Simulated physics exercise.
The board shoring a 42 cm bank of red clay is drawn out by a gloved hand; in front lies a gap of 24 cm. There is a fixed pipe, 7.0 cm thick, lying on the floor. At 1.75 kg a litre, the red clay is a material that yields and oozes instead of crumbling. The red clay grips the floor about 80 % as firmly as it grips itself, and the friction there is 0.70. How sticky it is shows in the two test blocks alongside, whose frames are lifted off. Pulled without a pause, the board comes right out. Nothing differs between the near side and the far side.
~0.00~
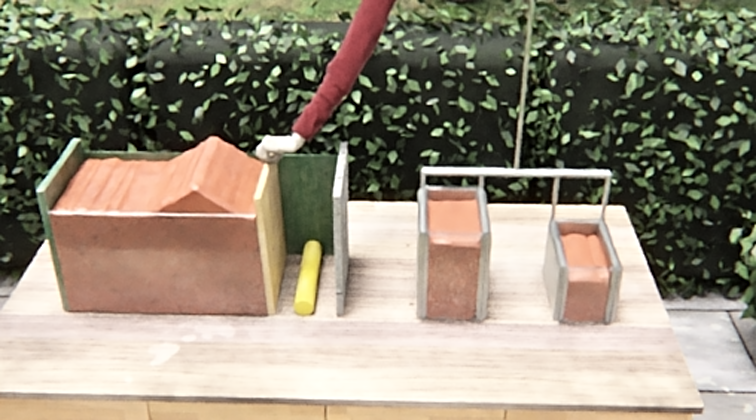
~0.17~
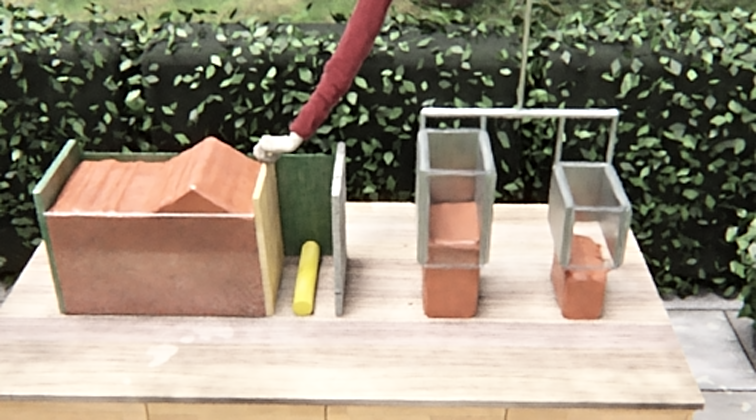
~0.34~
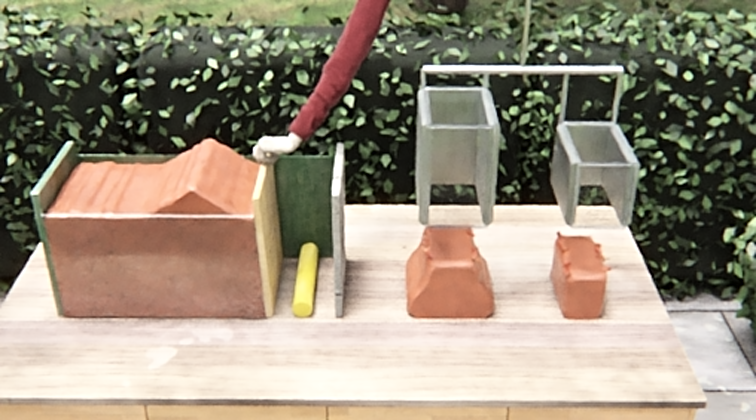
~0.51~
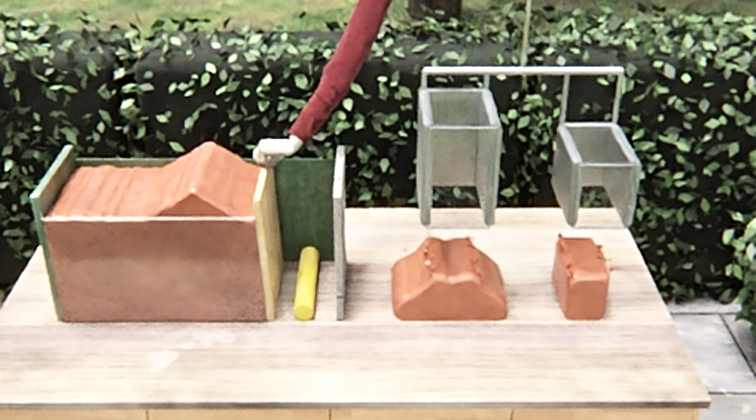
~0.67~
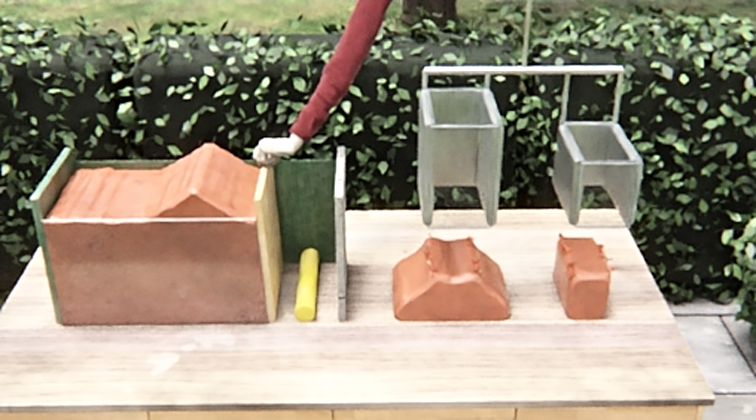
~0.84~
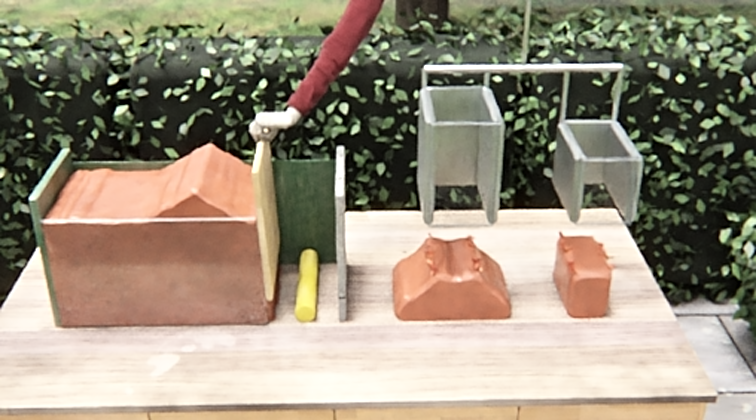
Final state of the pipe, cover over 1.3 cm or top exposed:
Cover over that depth.
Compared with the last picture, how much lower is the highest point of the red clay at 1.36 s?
The gap comes to about 9.0 centimetres.
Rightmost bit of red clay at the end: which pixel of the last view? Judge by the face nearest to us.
Roughly at the pixel (337, 314).
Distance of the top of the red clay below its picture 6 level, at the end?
Roughly 9.0 cm.
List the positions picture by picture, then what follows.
Top of the board at (256, 215), not yet moved; highest point of the red clay at (187, 192); test blocks 33 cm, 19 cm high (left to right), in the first picture.
Top of the board at (254, 215), not yet moved; highest point of the red clay at (185, 191); test blocks 31 cm, 19 cm high (left to right), in the second picture.
Top of the board at (254, 215), not yet moved; highest point of the red clay at (184, 192); test blocks 24 cm, 19 cm high (left to right), in the third picture.
Top of the board at (255, 217), not yet moved; highest point of the red clay at (185, 195); test blocks 19 cm, 19 cm high (left to right), in the fourth picture.
Top of the board at (256, 216), moved 6 mm; highest point of the red clay at (186, 196); test blocks 19 cm, 19 cm high (left to right), in the fifth picture.
Top of the board at (253, 189), moved 10 cm; highest point of the red clay at (186, 196); test blocks 19 cm, 19 cm high (left to right), in the sixth picture.
By 1.08 s, the fallen stuff reaches 7 % of the way across and nothing lies on the pipe.
By 1.36 s, the fallen stuff reaches 52 % of the way across and 4.7 cm lies on the pipe.
By 1.64 s, the fallen stuff reaches 95 % of the way across and 16 cm lies on the pipe.
By 1.92 s, the fallen stuff reaches 98 % of the way across and 17 cm lies on the pipe.
By 2.03 s, at the end, the fallen stuff reaches 98 % of the way across and 17 cm lies on the pipe.
